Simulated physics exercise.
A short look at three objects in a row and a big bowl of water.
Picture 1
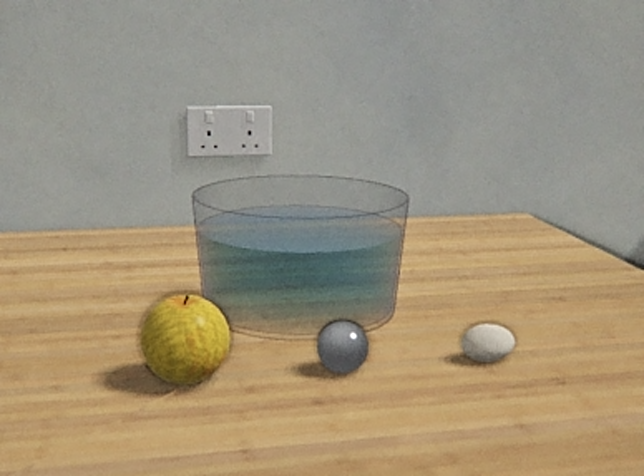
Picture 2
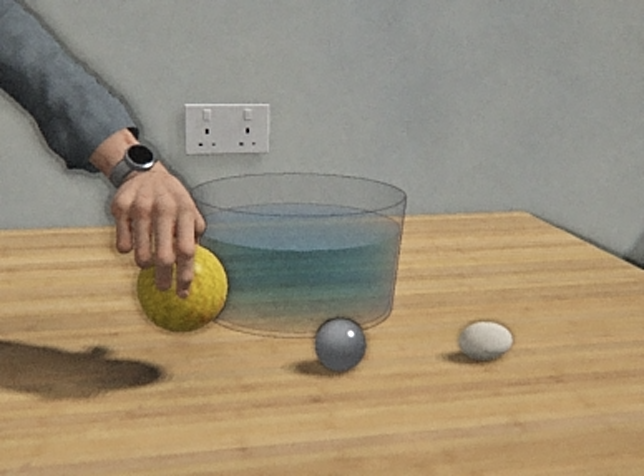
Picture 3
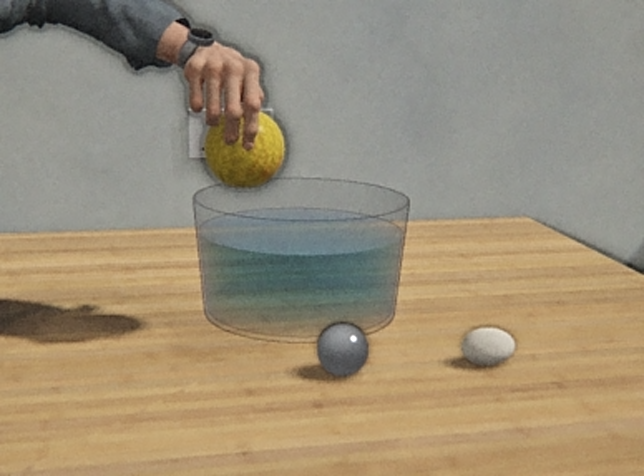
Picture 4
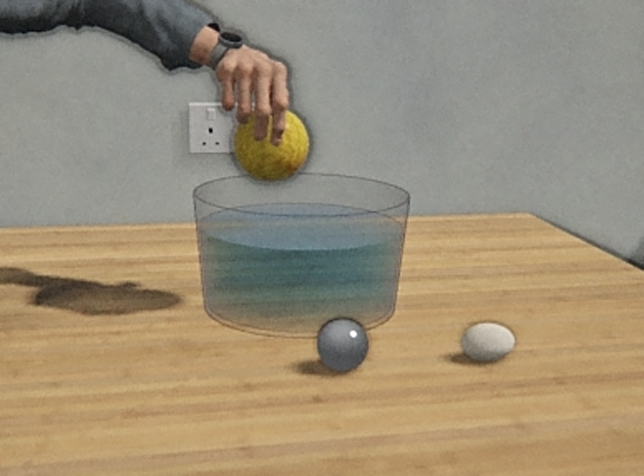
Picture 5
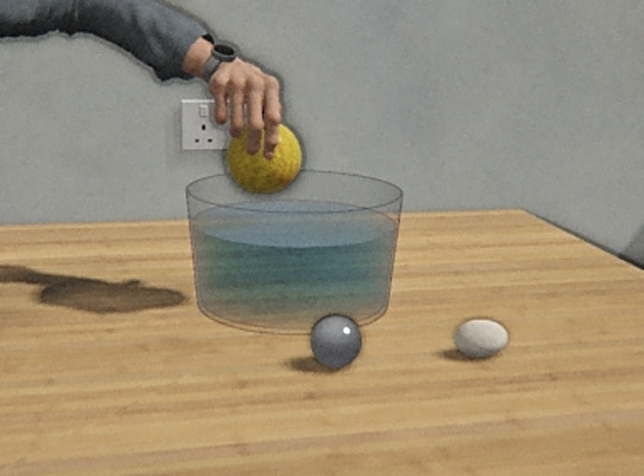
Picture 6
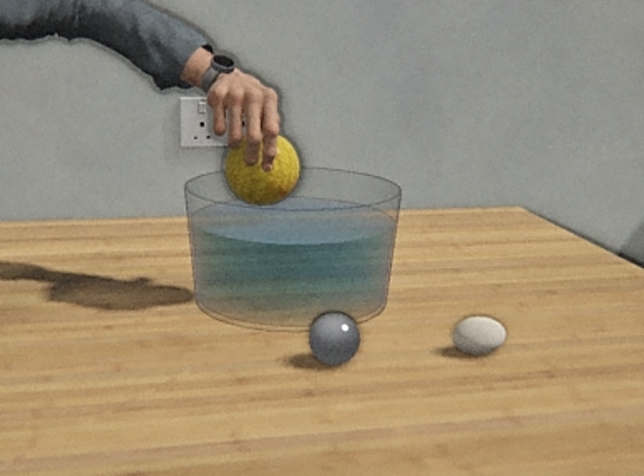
A hand picked up the yellow apple from the left of a row beside a gray ball and an egg, carried it over a big bowl of water, and lowered it to just above the surface.
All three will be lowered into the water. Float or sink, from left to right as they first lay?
Left bobs on top; middle ends on the bottom; right ends on the bottom.
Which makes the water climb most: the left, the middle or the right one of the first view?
That is the left one.
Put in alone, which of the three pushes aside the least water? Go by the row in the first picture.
It is the one on the right.
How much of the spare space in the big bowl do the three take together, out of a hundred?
Roughly 22 per cent.
Soon after, the apple floats.
Later, the steel ball goes to the bottom.
In the end, the egg goes to the bottom; afloat, apple.
